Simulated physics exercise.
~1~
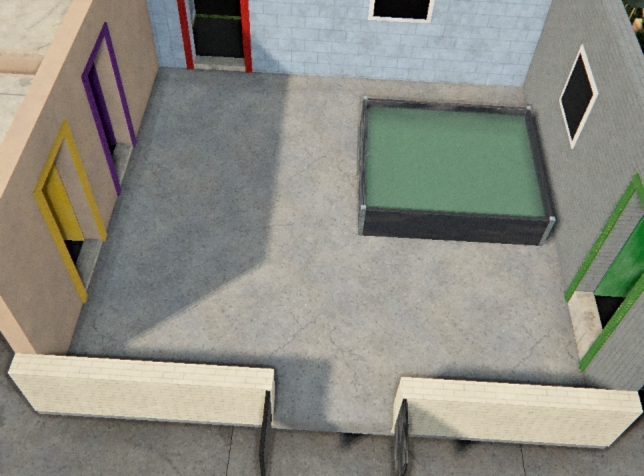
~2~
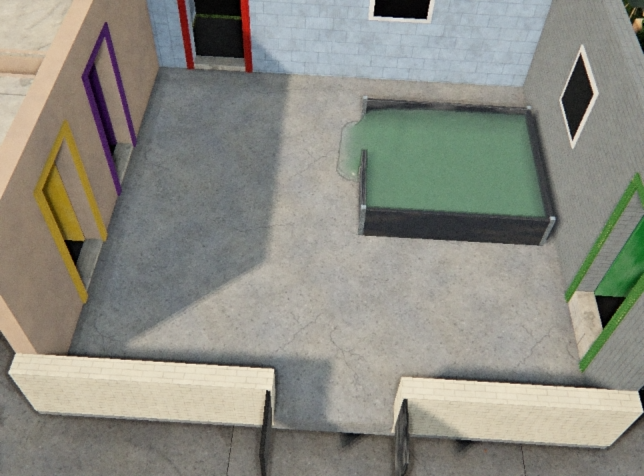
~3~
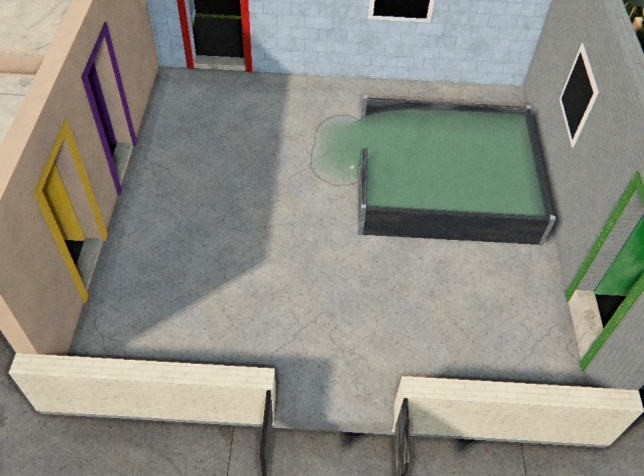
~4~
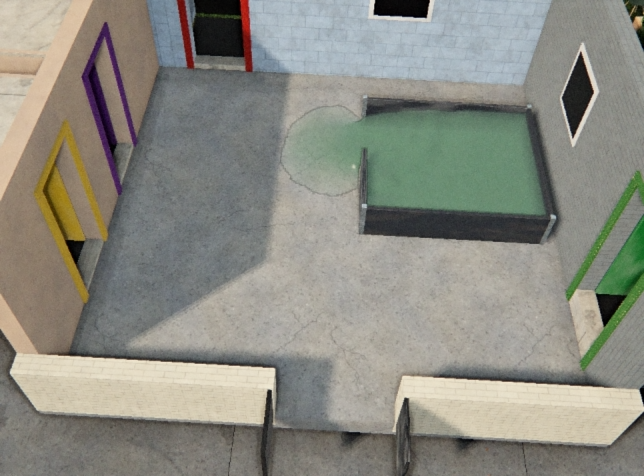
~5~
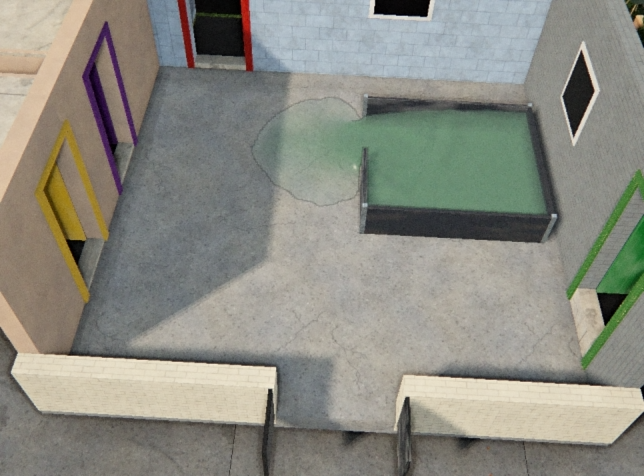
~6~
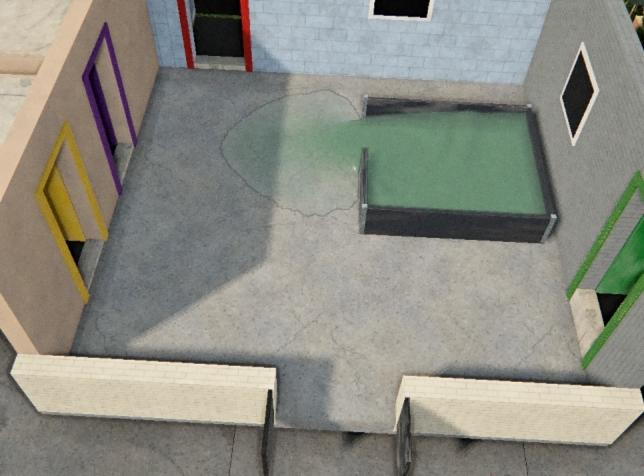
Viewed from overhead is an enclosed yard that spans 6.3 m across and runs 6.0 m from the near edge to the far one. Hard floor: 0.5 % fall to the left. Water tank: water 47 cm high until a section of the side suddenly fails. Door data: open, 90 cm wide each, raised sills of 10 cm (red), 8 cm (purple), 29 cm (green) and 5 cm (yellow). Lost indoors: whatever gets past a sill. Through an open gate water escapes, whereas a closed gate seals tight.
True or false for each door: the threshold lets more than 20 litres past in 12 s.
Red door true, purple door true, green door false, yellow door true.
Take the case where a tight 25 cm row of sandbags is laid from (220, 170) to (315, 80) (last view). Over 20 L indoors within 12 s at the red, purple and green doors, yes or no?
With that change: Red stays within, purple stays within, green stays within.
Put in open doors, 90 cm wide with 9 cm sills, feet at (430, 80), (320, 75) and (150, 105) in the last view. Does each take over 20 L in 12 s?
Less, less, more.
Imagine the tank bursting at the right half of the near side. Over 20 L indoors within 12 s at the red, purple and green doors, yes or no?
In that case, red door: Less than that, purple door: Less than that, green door: Less than that.
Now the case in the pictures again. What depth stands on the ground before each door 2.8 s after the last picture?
Door by door, in cm: Red reads 18, purple reads 19, green reads 0, yellow reads 8.
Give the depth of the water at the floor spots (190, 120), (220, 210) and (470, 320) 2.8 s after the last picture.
Around 18 cm, 2 cm and 0 cm, in the order given.
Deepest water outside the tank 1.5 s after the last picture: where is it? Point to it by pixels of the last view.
Close to pixel (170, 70).
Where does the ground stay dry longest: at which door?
The green one.
Then, 0.7 s after the last picture water covers 25 % of the floor and is deepest (28 cm) near (354, 137); red door not reached, purple door 4 cm at the sill, 0 L in, green door not reached, yellow door not reached.
Then, 1.5 s after the last picture water covers 35 % of the floor and is deepest (34 cm) near (170, 70); red door 13 cm at the sill, 1 L in, purple door 17 cm at the sill, 13 L in, green door not reached, yellow door not reached.
Then, 2.8 s after the last picture water covers 40 % of the floor and is deepest (24 cm) near (190, 71); red door 18 cm at the sill, 12 L in, purple door 19 cm at the sill, 67 L in, green door not reached, yellow door 8 cm at the sill, 1 L in.
Then, 6.3 s after the last picture water covers 65 % of the floor and is deepest (16 cm) near (61, 384); red door 13 cm at the sill, 64 L in, purple door 13 cm at the sill, 132 L in, green door not reached, yellow door 7 cm at the sill, 15 L in.
Then, 11.3 s after the last picture water covers 100 % of the floor and is deepest (10 cm) near (73, 344); red door 8 cm at the sill, 73 L in, purple door 8 cm at the sill, 149 L in, green door 7 cm at the sill, 0 L in, yellow door 8 cm at the sill, 42 L in.
